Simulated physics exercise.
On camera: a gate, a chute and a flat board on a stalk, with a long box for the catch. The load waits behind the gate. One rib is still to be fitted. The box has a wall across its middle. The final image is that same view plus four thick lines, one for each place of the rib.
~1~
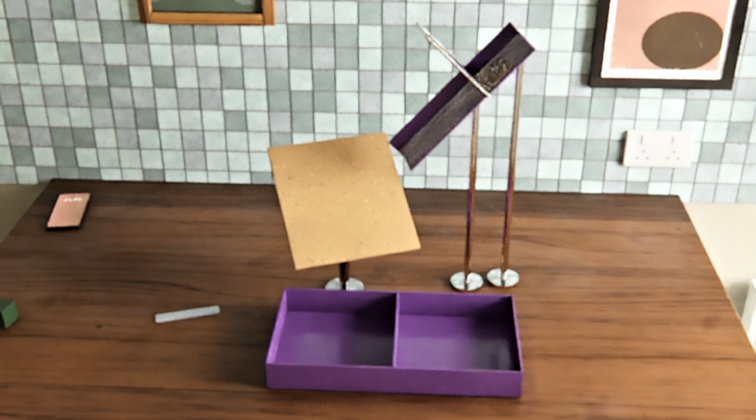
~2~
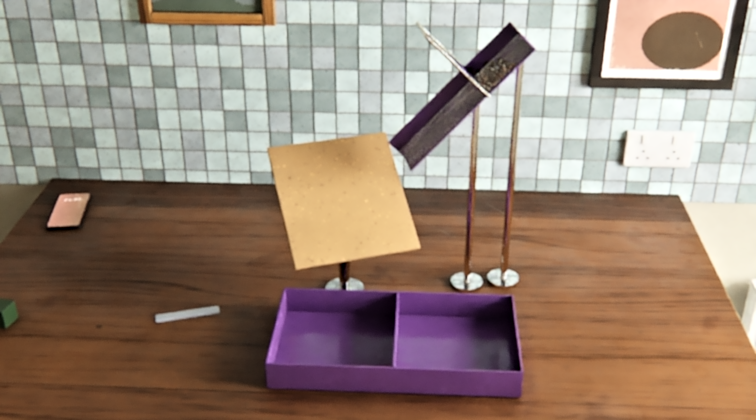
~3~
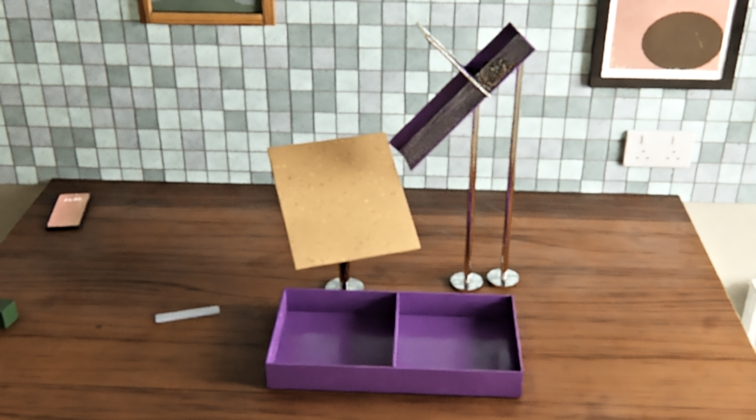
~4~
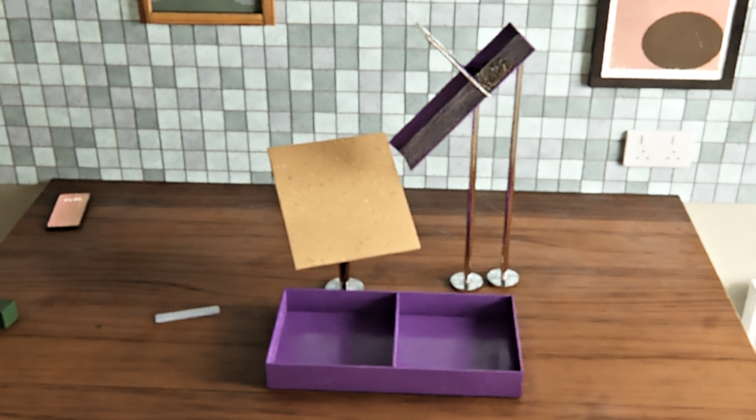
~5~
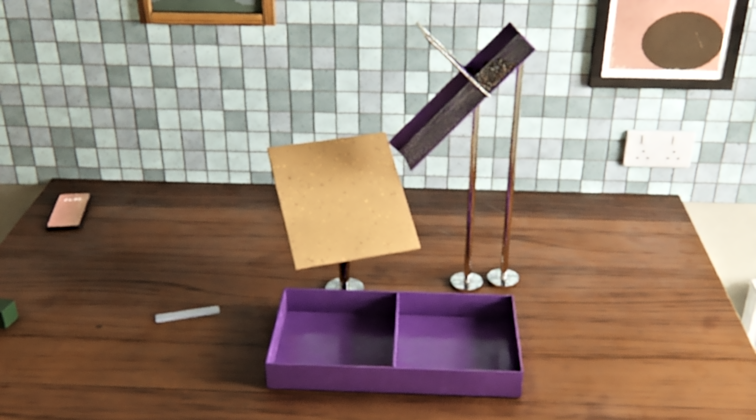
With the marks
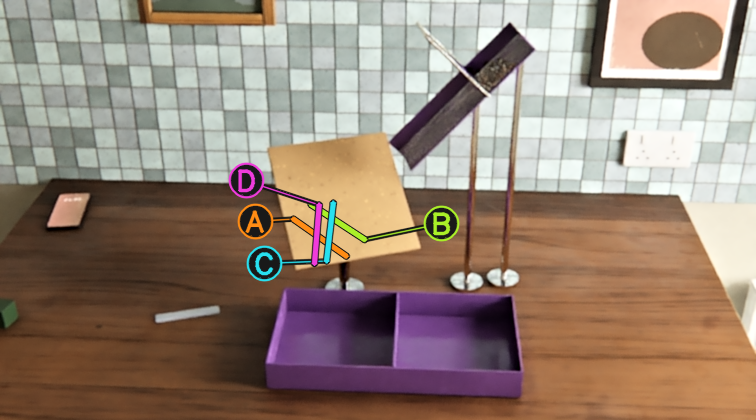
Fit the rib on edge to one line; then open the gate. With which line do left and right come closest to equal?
Line B.
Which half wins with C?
More lands on the left.
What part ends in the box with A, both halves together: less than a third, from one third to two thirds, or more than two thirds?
It is more than two thirds.
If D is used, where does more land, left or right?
More lands on the left.
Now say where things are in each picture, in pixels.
Load behind the gate (487, 74), allspice berries; lip of the chute (407, 164), sloping fairly steeply, in the first picture.
Middle of the board (343, 197), tilted fairly steeply; middle of its low edge (359, 258); of its high edge (327, 140), in the second picture.
Front corners of the box (266, 363) and (523, 372); front end of its middle wall (393, 368); gate still shut (463, 69), in the third picture.
Middle of the load (487, 74); lip (407, 164), in the fourth picture.
Middle of the load (487, 74); lip (407, 164), in the fifth picture.
On the marked copy, line A from (293, 219) to (346, 256); line B from (311, 204) to (364, 239); line C from (333, 202) to (326, 260); line D from (319, 204) to (314, 263).
With A, of what is caught, almost all in the left half, about a tenth in the right.
With B, of what is caught, roughly a third in the left half, roughly two thirds in the right.
With C, of what is caught, almost all in the left half, about a tenth in the right.
With D, of what is caught, almost all in the left half, about a tenth in the right.
